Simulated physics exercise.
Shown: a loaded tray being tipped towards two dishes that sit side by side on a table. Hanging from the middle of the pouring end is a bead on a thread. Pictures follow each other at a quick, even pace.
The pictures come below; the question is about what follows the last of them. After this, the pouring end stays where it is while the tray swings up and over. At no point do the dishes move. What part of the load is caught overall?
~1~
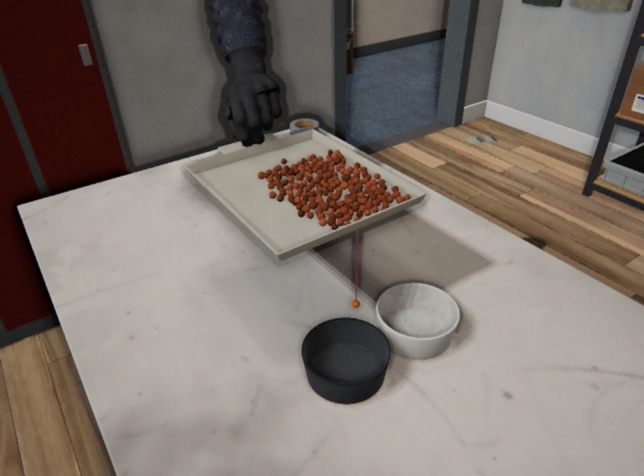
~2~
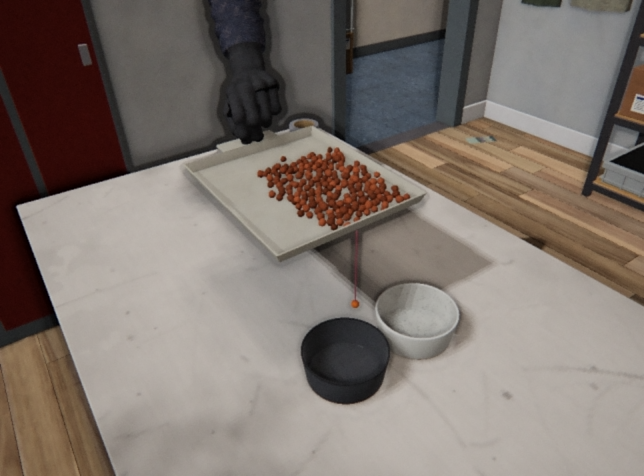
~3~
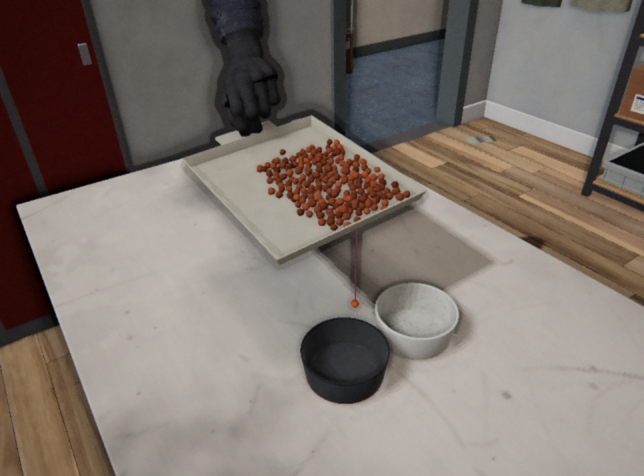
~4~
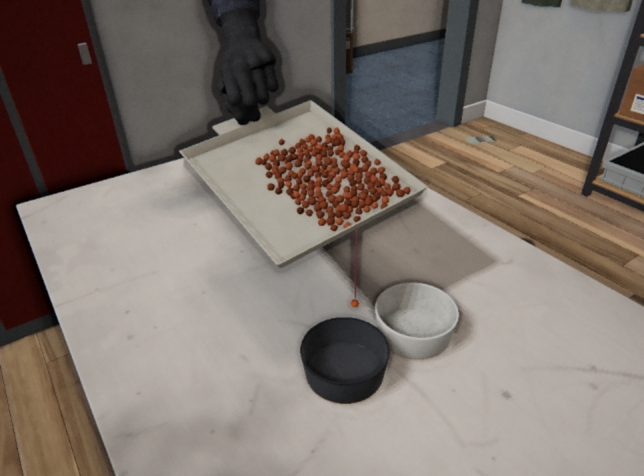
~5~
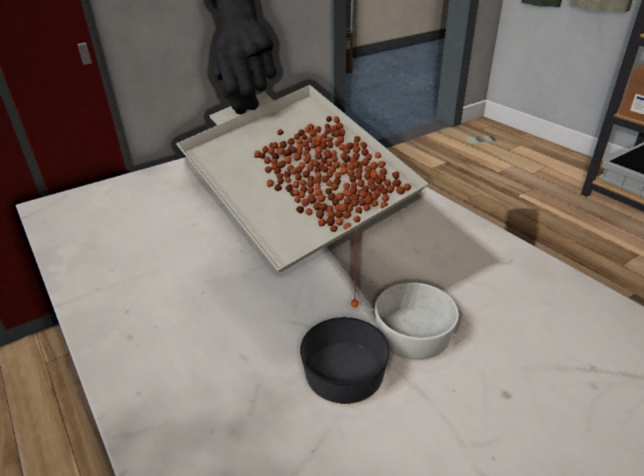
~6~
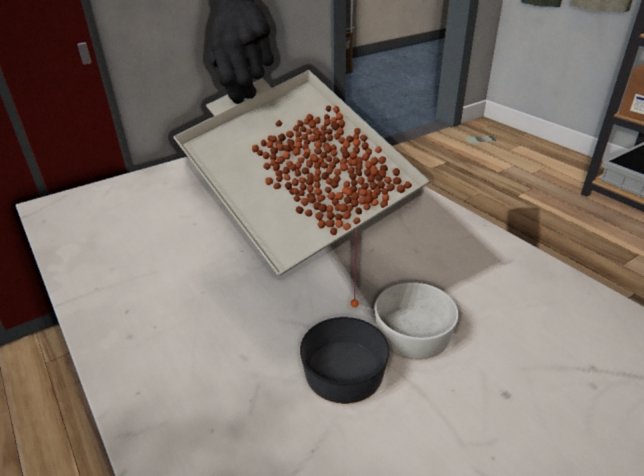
The caught share falls below half.
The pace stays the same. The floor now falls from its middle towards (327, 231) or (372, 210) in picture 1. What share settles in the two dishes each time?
The first comes to 70 %, while the second comes to 60 %.
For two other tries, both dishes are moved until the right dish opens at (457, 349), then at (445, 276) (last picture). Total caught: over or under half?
Well, a minority share the first time and a minority share the next.
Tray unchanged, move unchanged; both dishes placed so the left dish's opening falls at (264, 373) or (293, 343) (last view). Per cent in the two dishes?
It comes to roughly 70 per cent in one try and roughly 90 per cent in the next.
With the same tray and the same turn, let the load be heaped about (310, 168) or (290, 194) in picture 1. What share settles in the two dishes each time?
It would be about 20 per cent for the first and about 30 per cent for the second.
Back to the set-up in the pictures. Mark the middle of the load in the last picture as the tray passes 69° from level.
Look close to (301, 252) in the last picture.
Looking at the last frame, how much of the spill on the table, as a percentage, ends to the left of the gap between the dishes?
I'd say some 100 in a hundred.
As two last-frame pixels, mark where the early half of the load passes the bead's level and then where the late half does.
The first part at (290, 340); the rest at (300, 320).
Just after the last frame, tray tipped steeply; the larger part on the tray; just a few in the left dish; about a tenth outside both; roughly a quarter in the air.
A moment on, tray tipped past a quarter turn; roughly a third in the left dish; roughly two thirds outside both; just a few in the air.
Further on, tray tipped past a quarter turn; roughly a third in the left dish; roughly two thirds outside both.
When it is over, tray tipped past a quarter turn; roughly a third in the left dish; not one in the right dish; roughly two thirds outside both.
